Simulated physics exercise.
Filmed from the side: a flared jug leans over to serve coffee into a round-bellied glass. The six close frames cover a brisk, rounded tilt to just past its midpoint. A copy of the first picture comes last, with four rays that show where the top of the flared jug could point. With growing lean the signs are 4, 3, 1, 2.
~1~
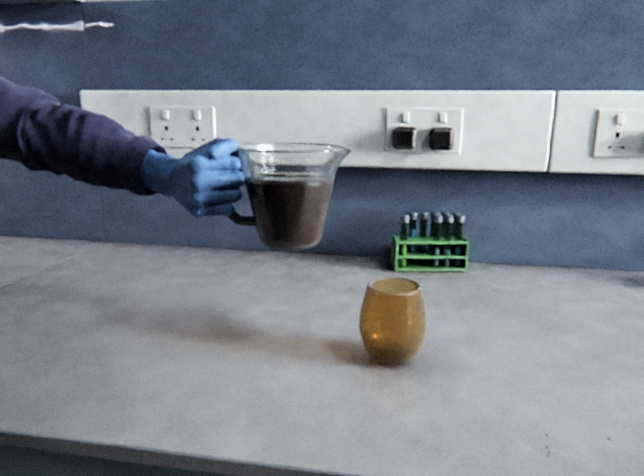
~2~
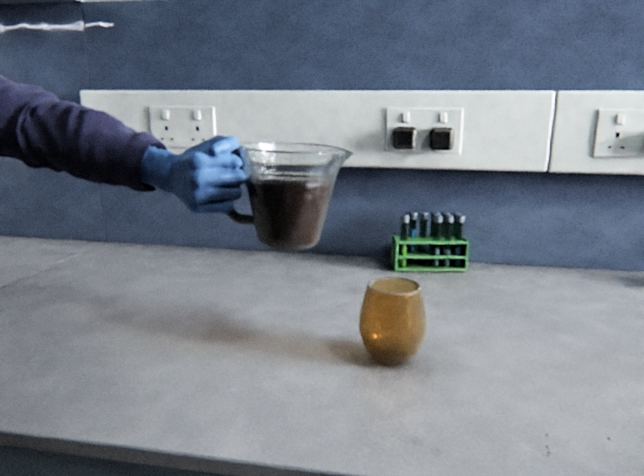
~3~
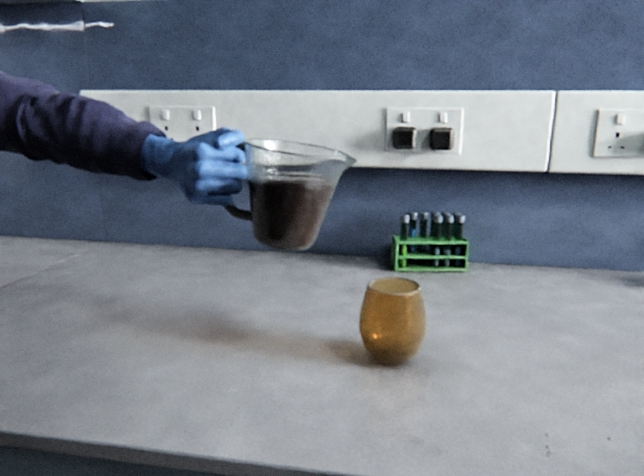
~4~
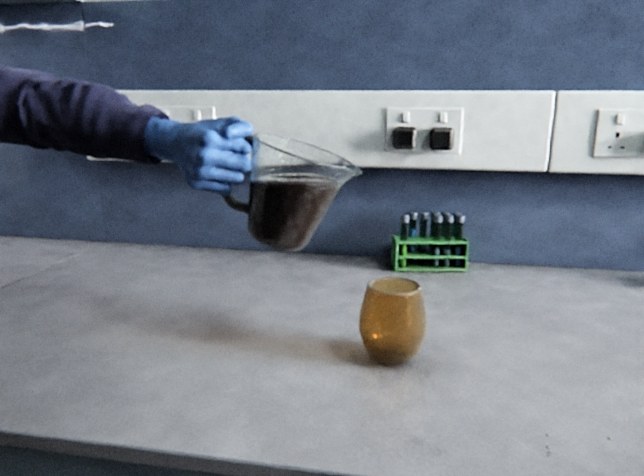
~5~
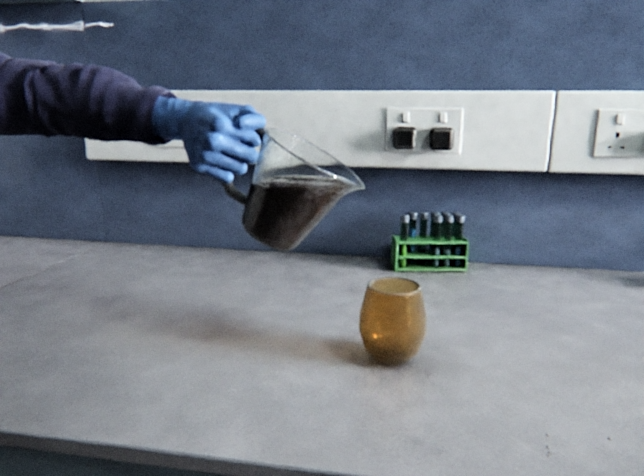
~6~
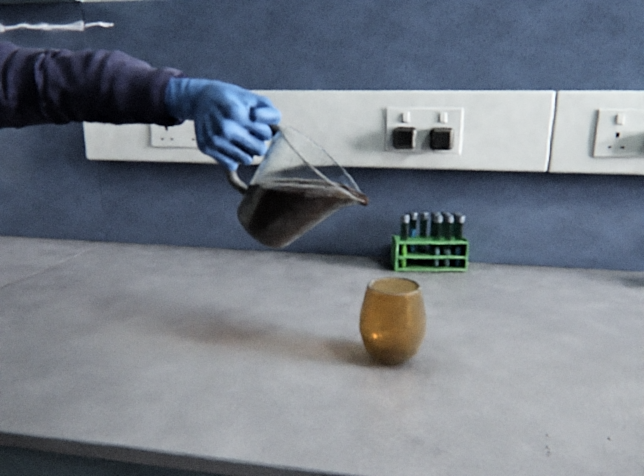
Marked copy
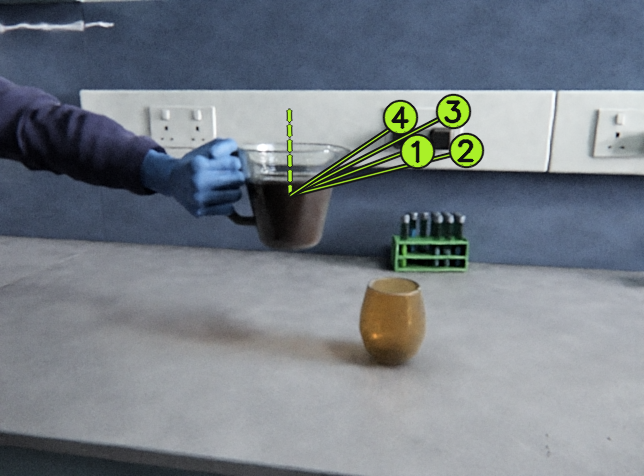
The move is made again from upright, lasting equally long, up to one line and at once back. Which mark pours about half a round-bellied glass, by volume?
4 beats the others.
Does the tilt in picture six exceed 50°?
No, it does not.
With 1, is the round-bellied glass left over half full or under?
Over half.
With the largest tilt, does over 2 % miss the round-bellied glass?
Yes.
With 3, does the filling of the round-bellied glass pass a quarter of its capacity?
Yes.
On the marked copy, 1 at (400, 153); 2 at (450, 154); 3 at (438, 119); 4 at (388, 130).
If 1 is chosen, the round-bellied glass ends with about 78 % of what it can hold; 11 % of the coffee is spilt.
If 2 is chosen, the round-bellied glass ends with about 90 % of what it can hold; 14 % of the coffee is spilt.
If 3 is chosen, the round-bellied glass ends with about 66 % of what it can hold; 5 % of the coffee is spilt.
If 4 is chosen, the round-bellied glass ends with about 53 % of what it can hold.
